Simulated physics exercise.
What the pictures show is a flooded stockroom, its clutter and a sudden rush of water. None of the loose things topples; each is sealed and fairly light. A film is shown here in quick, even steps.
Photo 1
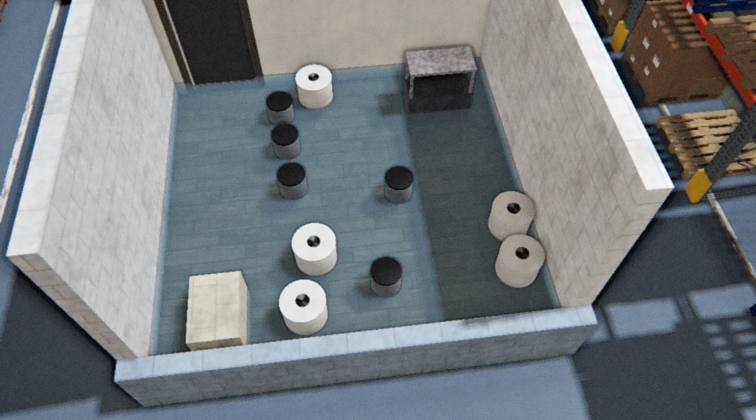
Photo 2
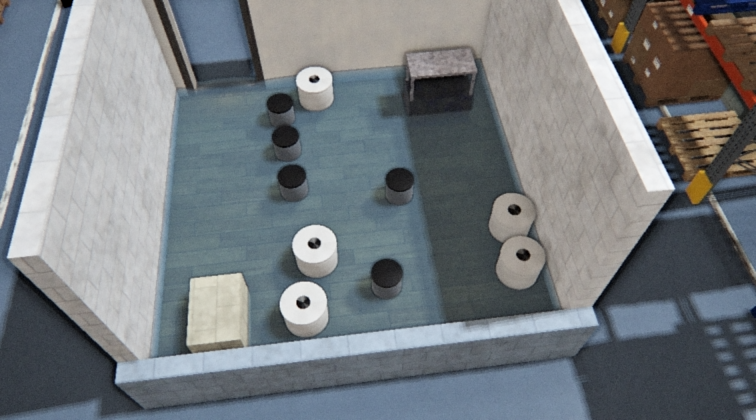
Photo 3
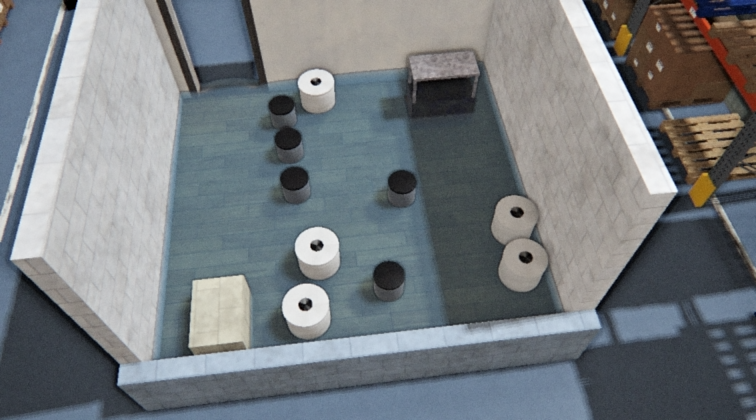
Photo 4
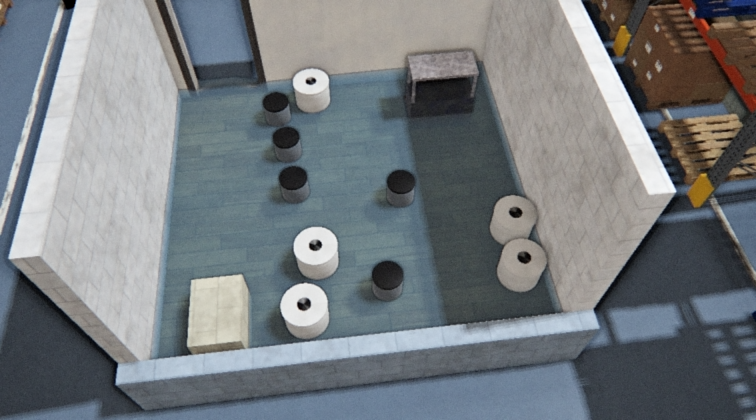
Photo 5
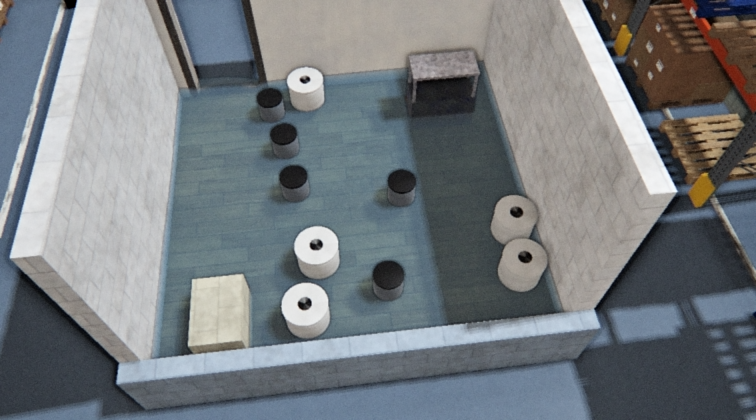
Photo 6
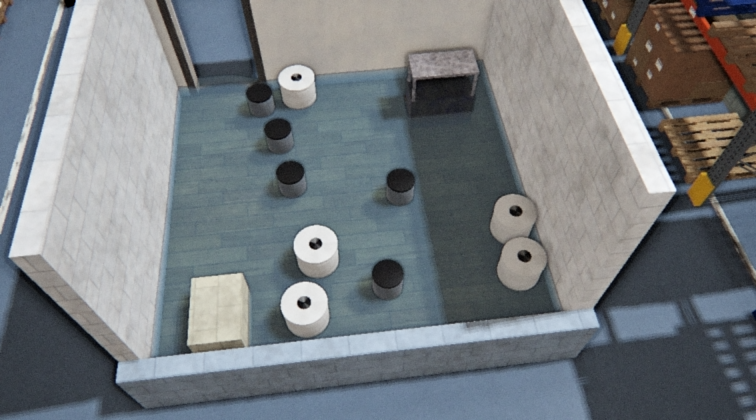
The clip opens on a flooded, walled room with dark-topped pails and pale tubs scattered across the bluish water, and the dark door at the back left clears from its opening. The floating objects barely move at first, then the rearmost pail and tub drift left, while the nearest pails shift slightly.
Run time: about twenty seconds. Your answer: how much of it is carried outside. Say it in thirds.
The answer is one to two thirds.
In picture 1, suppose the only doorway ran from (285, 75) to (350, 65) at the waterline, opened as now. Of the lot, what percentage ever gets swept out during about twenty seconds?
Share out: Near 50 %.
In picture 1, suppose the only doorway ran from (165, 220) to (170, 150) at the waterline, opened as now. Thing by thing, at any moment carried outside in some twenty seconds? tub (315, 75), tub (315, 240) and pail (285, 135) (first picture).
One after the other: Washed out, gone, gone.
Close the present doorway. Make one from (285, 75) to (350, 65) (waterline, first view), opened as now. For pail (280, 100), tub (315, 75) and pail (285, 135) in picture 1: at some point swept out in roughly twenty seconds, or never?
The first one exits, the second exits, the third exits.
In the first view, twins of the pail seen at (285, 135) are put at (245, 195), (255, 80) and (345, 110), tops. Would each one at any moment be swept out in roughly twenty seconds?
Outcome for each, listed in order: Leaves, leaves, leaves.
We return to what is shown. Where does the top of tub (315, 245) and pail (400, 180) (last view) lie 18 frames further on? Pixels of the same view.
Approximately (280, 210) for the first and (356, 157) for the second.
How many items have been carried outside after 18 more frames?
3.
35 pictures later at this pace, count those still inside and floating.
That comes out at 6.
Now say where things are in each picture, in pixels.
A pail at (279, 101), afloat; a tub at (314, 77), afloat; 0 of 10 have shifted, in the first picture.
A pail at (280, 103) floats; a tub at (314, 79), afloat; 0 of 10 have shifted, in the second picture.
A pail at (281, 105), afloat; a tub at (316, 82), afloat; 0 of 10 have shifted, in the third picture.
A pail at (275, 102), afloat, close to its start; a tub at (311, 81) floats, close to its start; 2 of 10 have shifted, in the fourth picture.
A pail at (269, 97), afloat, close to its start; a tub at (305, 80) floats, close to its start; 3 of 10 have shifted, in the fifth picture.
A pail at (259, 92), afloat, a stride from its start; a tub at (296, 78), afloat, close to its start; 4 of 10 have shifted, in the sixth picture.
A moment on, 1 of 10 are out; 9 afloat.
Next, 3 of 10 are out; 7 afloat.
Later, 4 of 10 are out; 6 afloat.
In the end, 4 of 10 are out; 6 afloat.
